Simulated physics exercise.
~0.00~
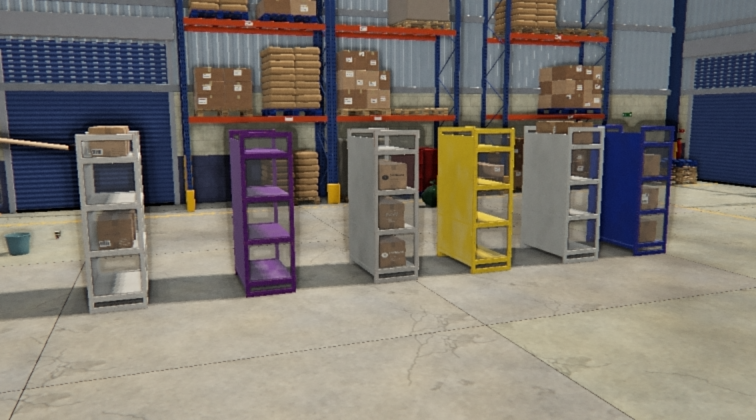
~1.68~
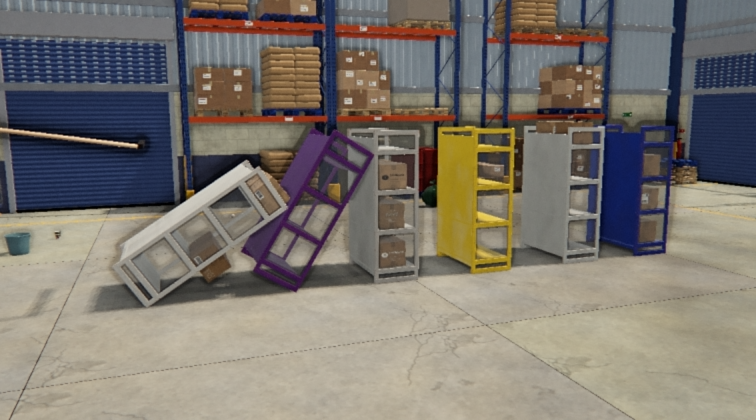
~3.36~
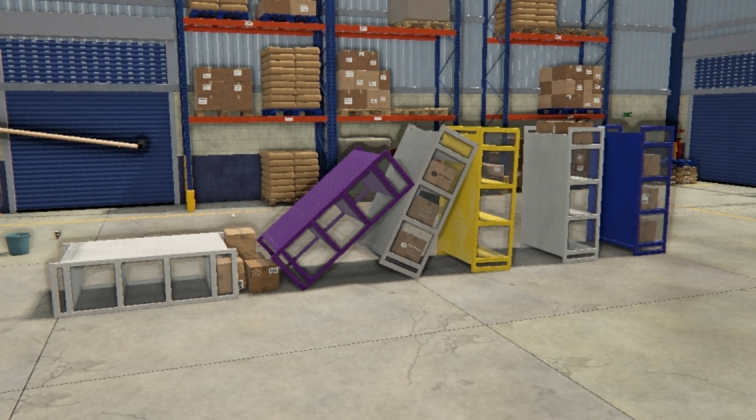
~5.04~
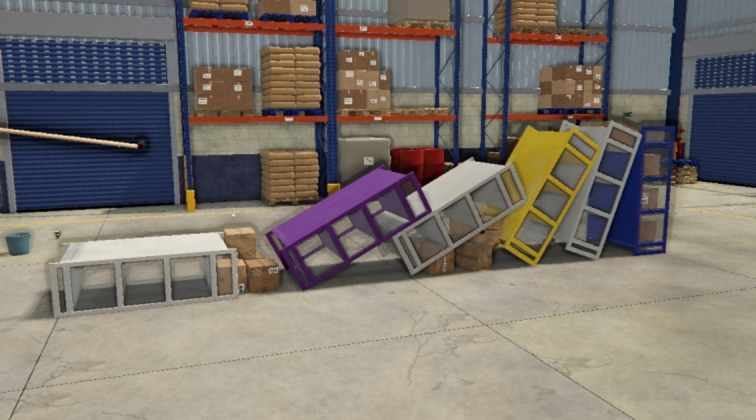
A row of shelf units toppled to the right like dominoes after a pole pushed the first one, which ended up flat on the floor beside spilled boxes, while the purple, grey and yellow ones finished leaning and the blue one stayed standing.
